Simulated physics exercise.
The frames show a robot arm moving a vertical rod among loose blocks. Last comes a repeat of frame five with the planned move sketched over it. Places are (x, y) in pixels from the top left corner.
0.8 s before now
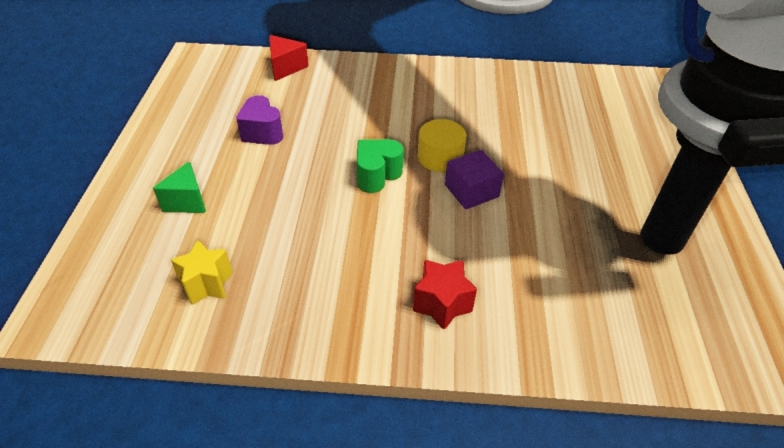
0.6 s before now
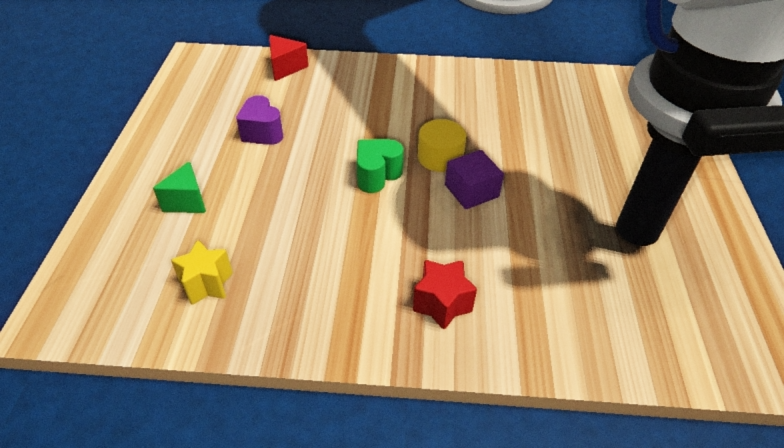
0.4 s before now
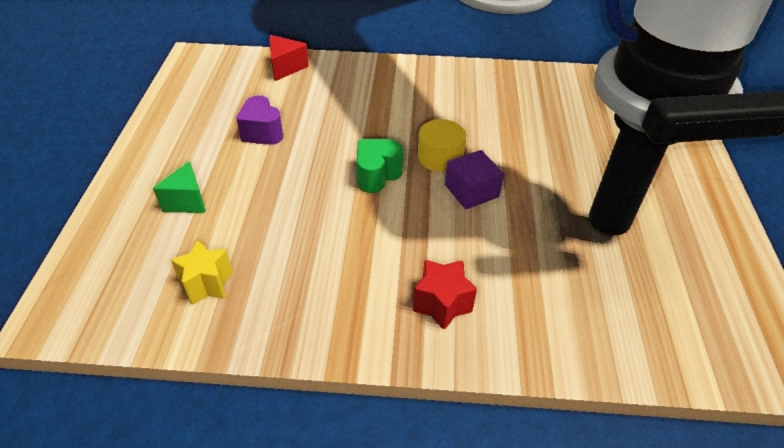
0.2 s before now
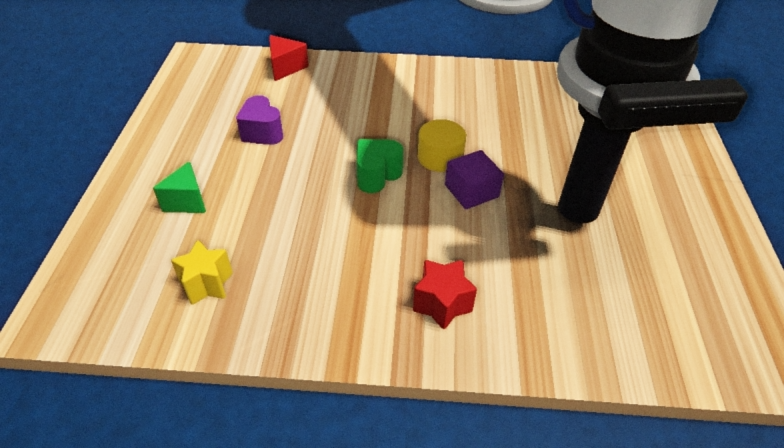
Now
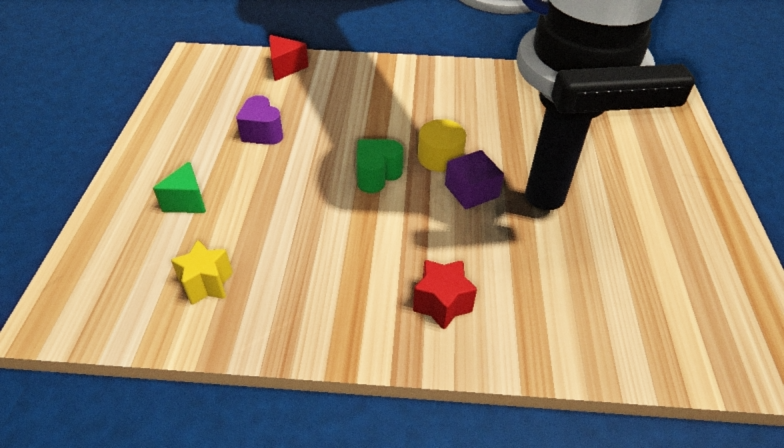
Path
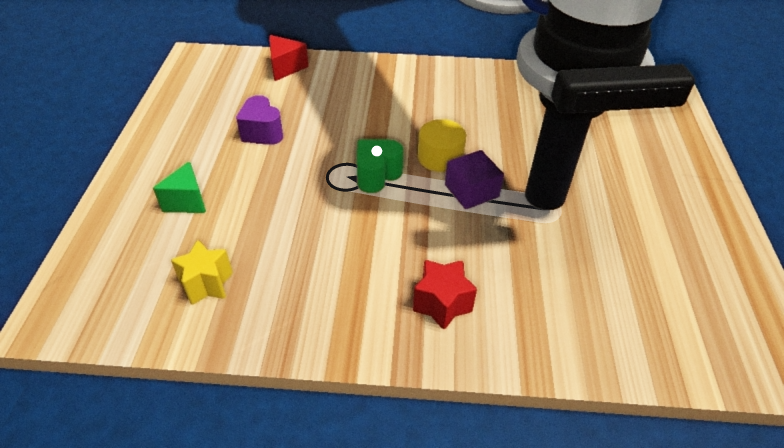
A robot arm moves its black rod left across a wooden board of colourful blocks.
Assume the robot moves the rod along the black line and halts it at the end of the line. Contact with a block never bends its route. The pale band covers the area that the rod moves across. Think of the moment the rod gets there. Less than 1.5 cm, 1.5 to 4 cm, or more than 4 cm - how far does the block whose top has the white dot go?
The answer will be the long band, over 4 cm.
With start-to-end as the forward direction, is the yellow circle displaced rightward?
Yes, that is what happens.
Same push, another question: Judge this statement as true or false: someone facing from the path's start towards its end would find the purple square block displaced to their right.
That claim is true.
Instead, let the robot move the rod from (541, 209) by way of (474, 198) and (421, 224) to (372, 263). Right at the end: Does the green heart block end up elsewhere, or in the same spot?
It is untouched.
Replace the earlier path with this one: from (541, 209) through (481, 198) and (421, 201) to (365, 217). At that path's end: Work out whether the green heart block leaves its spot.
The answer is that it is displaced.
The line goes in a line from (541, 209) to (346, 177); the dot is on the green heart block.
The first path, step by step. One third of the way, rod at (475, 186); yellow circle at (434, 126); purple square block at (434, 156).
Two thirds of the way, rod at (408, 176); green heart block at (355, 142), turned 75° anticlockwise; yellow circle at (428, 119); purple square block at (396, 137), turned 80° clockwise.
At the end, rod at (346, 165); green heart block at (320, 129), turned 40° anticlockwise; yellow circle at (428, 119); purple square block at (385, 131), turned 120° clockwise.
